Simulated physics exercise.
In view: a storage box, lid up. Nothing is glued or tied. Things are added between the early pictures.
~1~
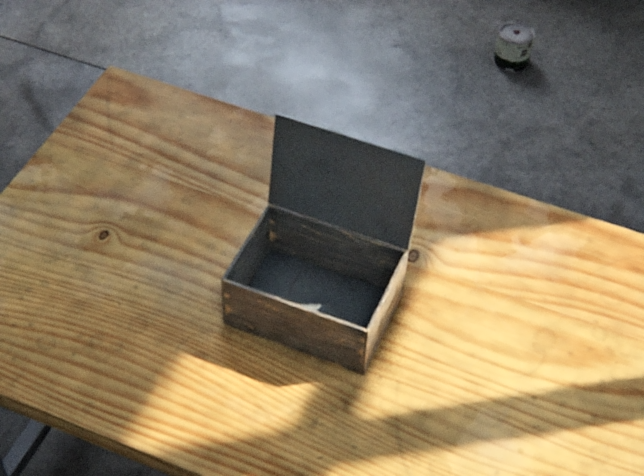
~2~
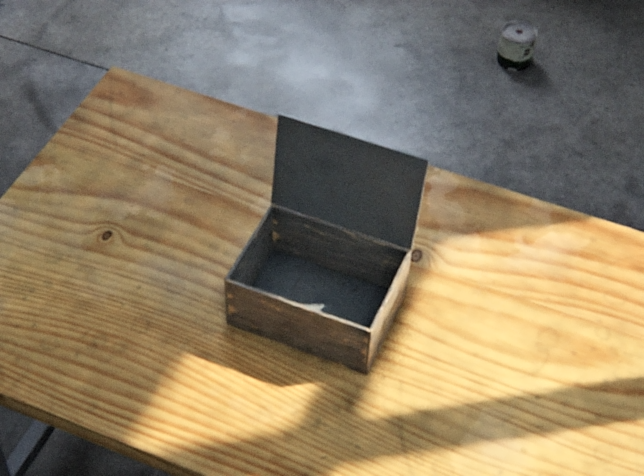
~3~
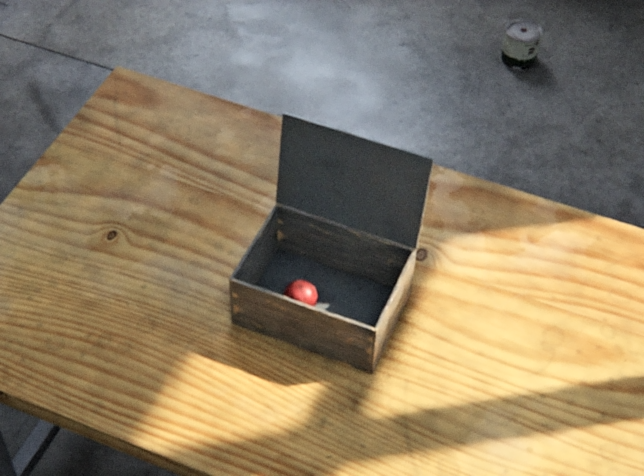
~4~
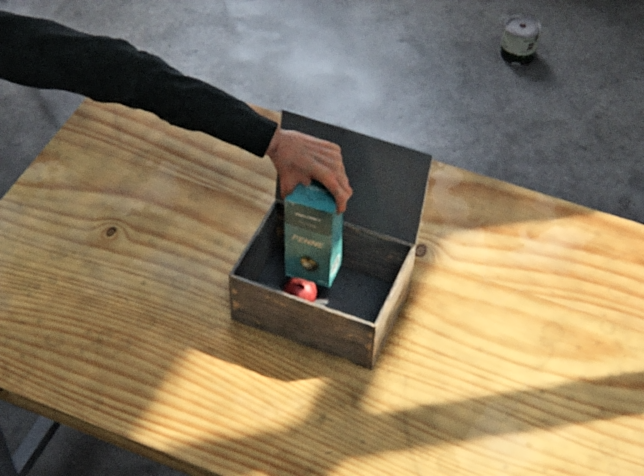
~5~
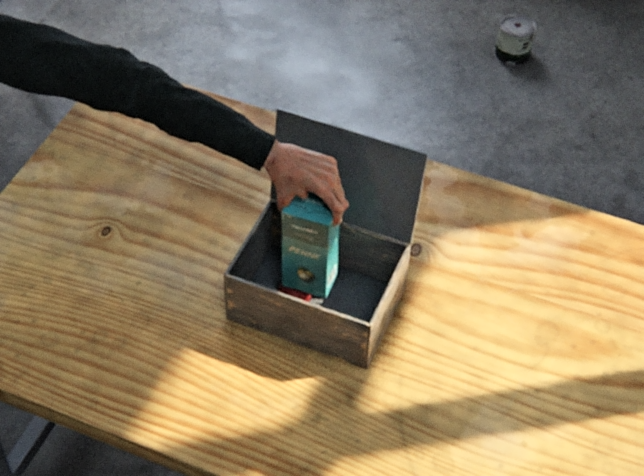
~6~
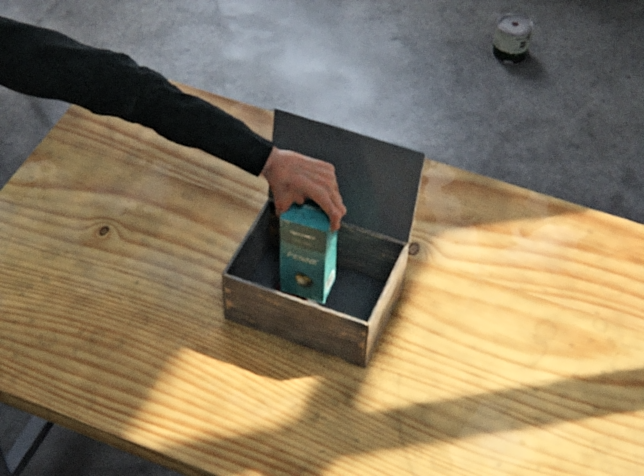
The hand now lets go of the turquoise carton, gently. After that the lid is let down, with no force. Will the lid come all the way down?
As it turns out, it shuts flat.
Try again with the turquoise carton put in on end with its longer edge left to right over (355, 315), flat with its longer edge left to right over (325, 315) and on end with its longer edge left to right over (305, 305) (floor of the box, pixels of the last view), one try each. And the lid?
First, it will not close; second, it stays ajar; third, it shuts flat.
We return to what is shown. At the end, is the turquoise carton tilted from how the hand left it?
It ends up tilted.
Then, 0.40 s later than the last frame, turquoise carton on its side near (328, 301); red ball moved about its own width.
Then, 1.40 s later than the last frame, lid 72° above the rim; turquoise carton on its side near (325, 300); red ball moved about its own width.
Then, 2.00 s later than the last frame, lid 23° above the rim; turquoise carton on its side near (325, 300); red ball moved about its own width.
When it is over, lid shut; lying over in the box, turquoise carton; moved from the start, red ball. End places, in pixels of the last picture, turquoise carton near (325, 300).
